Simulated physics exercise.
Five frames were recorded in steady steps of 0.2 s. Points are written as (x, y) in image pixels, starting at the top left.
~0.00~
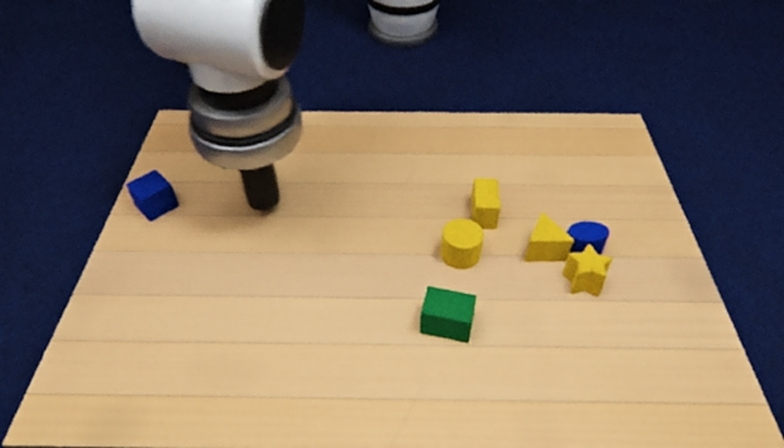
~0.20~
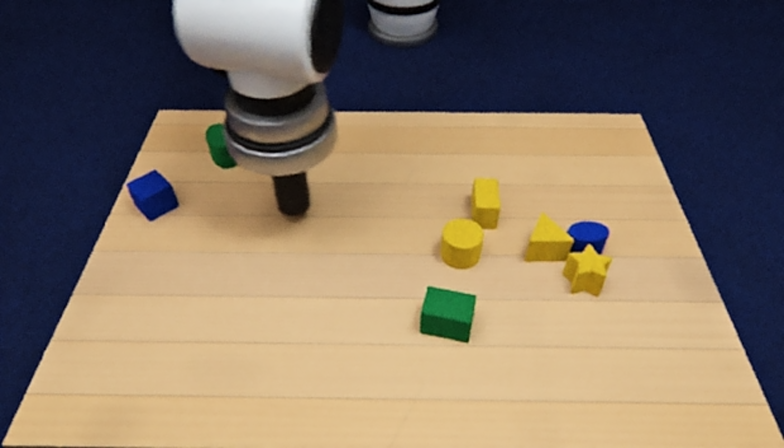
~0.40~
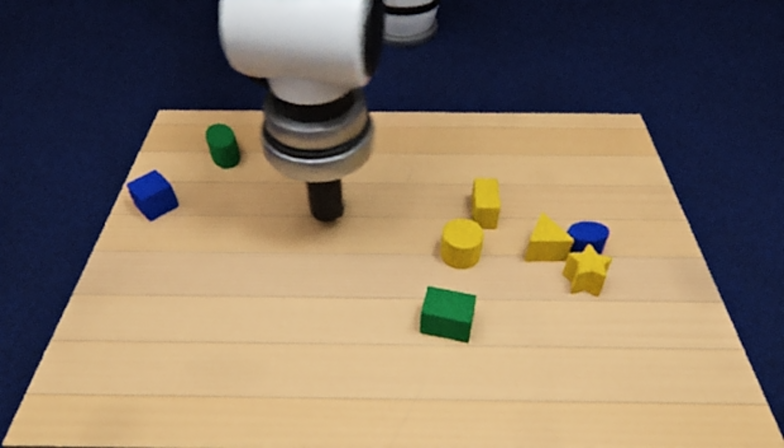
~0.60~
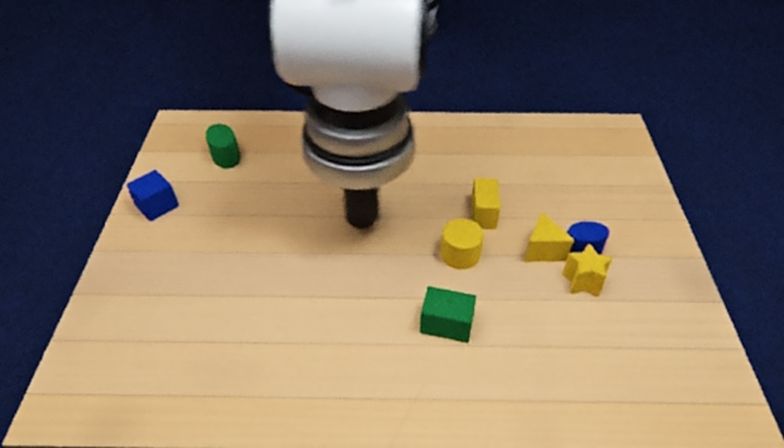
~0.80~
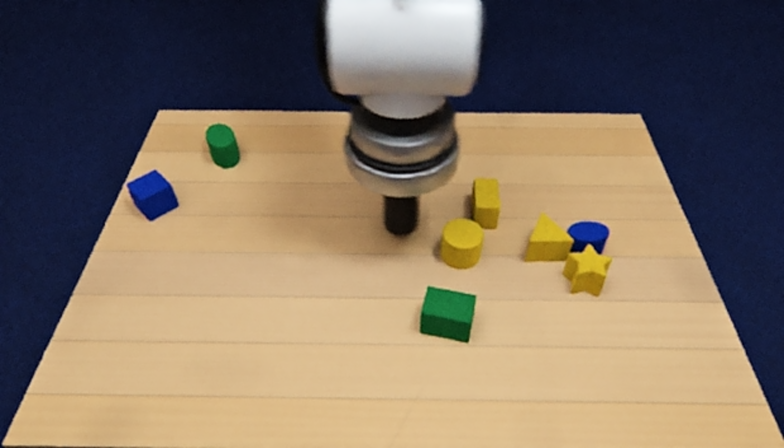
On a light wooden board against a dark blue backdrop, a white robot arm holds its dark tip near the left side, among scattered blue, green and yellow blocks. The arm glides steadily right, uncovering a green cylinder behind it, and nears the yellow round block while every block stays still.
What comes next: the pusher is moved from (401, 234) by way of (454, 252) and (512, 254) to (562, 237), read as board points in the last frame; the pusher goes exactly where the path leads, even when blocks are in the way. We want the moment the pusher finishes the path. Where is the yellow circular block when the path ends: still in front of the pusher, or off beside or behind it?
Final position: To the side or behind.
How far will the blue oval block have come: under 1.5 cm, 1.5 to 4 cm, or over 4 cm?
Goes 1.5 to 4 cm.
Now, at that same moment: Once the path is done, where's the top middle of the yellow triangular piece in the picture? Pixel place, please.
Its top face will be centred at roughly (593, 235).
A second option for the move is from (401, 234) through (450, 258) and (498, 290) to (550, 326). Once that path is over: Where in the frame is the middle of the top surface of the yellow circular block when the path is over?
Its top centre is at about (534, 251).
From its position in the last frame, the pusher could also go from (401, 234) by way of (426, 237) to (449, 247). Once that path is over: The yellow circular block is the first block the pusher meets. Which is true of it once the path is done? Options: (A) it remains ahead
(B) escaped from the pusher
The one that fits is A, it remains ahead.
On the path given first. One third of the way, pusher at (455, 244); yellow circular block at (494, 241).
Two thirds of the way, pusher at (515, 245); yellow circular block at (545, 257); yellow triangular piece at (564, 237), turned 65° anticlockwise; blue oval block at (600, 224), turned 25° clockwise; yellow star-shaped block at (596, 261).
At the end, pusher at (565, 228); yellow circular block at (547, 259); yellow triangular piece at (593, 235), turned 20° clockwise; blue oval block at (619, 222), turned 15° clockwise; yellow star-shaped block at (599, 264).
